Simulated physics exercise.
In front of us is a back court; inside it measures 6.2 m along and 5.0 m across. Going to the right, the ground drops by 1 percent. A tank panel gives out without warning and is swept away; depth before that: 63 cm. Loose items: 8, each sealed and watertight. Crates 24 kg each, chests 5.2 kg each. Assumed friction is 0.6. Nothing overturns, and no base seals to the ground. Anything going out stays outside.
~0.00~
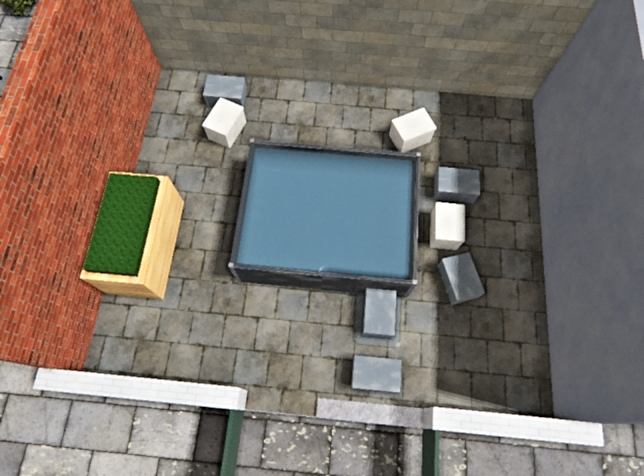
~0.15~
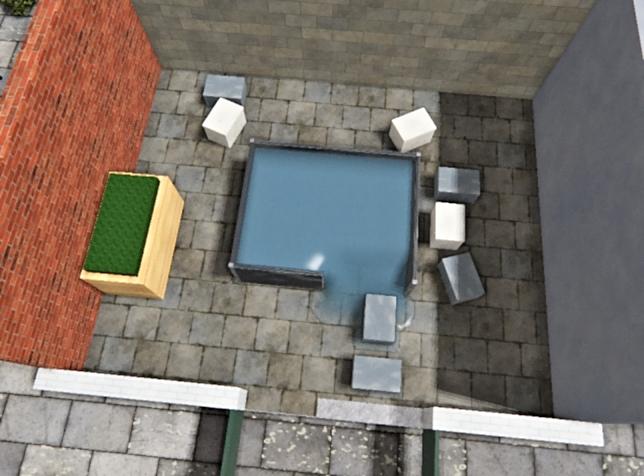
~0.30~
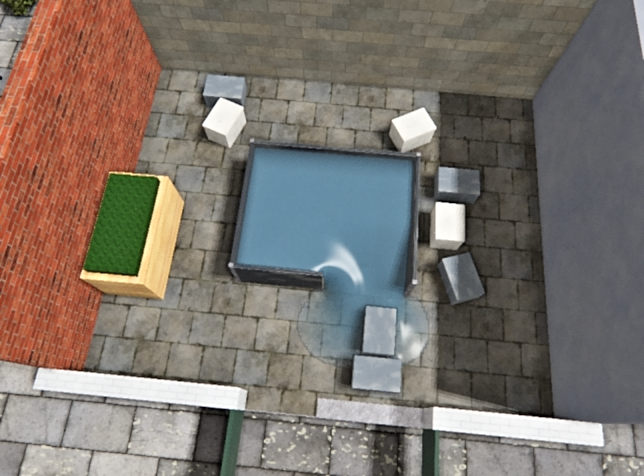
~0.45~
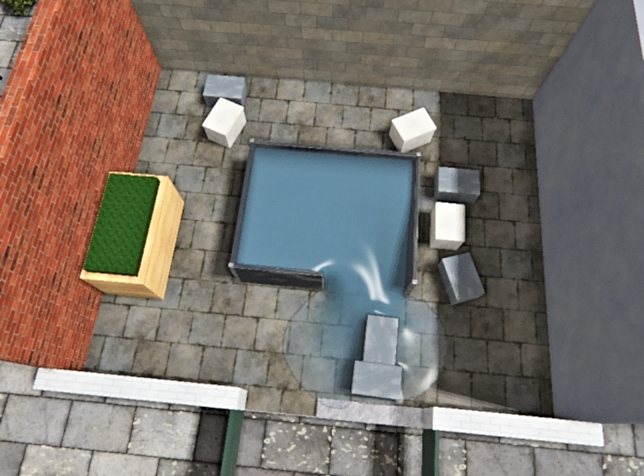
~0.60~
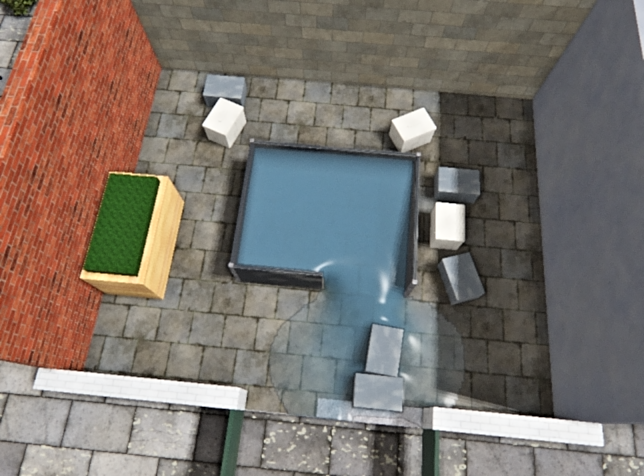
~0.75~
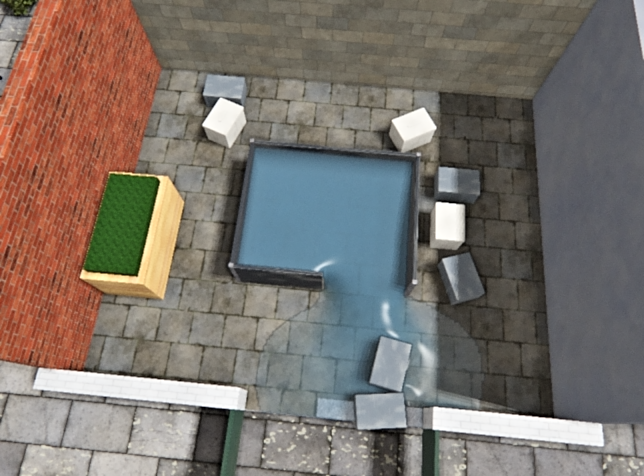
In this clip, part of the near wall of a water-filled tank in a paved courtyard gives way, and water spreads across the paving, pushing first one grey block and then a second toward the gap in the low white wall.
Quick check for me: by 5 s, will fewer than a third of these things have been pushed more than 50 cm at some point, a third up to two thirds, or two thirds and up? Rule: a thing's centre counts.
My guess is it is going to land beneath one third.
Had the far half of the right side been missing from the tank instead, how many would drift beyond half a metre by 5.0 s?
Result: 4.
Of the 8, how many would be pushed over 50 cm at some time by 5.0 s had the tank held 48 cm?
Under that setup the answer is 2.
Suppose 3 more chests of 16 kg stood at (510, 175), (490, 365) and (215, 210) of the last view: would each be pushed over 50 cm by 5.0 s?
Result, one by one: Exceeded, exceeded and not exceeded.
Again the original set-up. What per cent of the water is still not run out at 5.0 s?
Around 54 per cent of the water is still in there.
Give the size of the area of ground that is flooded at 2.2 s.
11.0 m2.
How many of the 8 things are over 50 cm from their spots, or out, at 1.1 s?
The number I get is 2.
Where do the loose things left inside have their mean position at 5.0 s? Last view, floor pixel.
They're centred close to (365, 176).
After 1.1 s 2 of 8 are over 50 cm from their spots; 1 afloat.
After 2.2 s 2 of 8 are over 50 cm from their spots; 0 afloat.
After 3.5 s 2 of 8 are over 50 cm from their spots; 0 afloat.
After 5.0 s 2 of 8 are over 50 cm from their spots, and 2 have been at some point; 0 afloat.
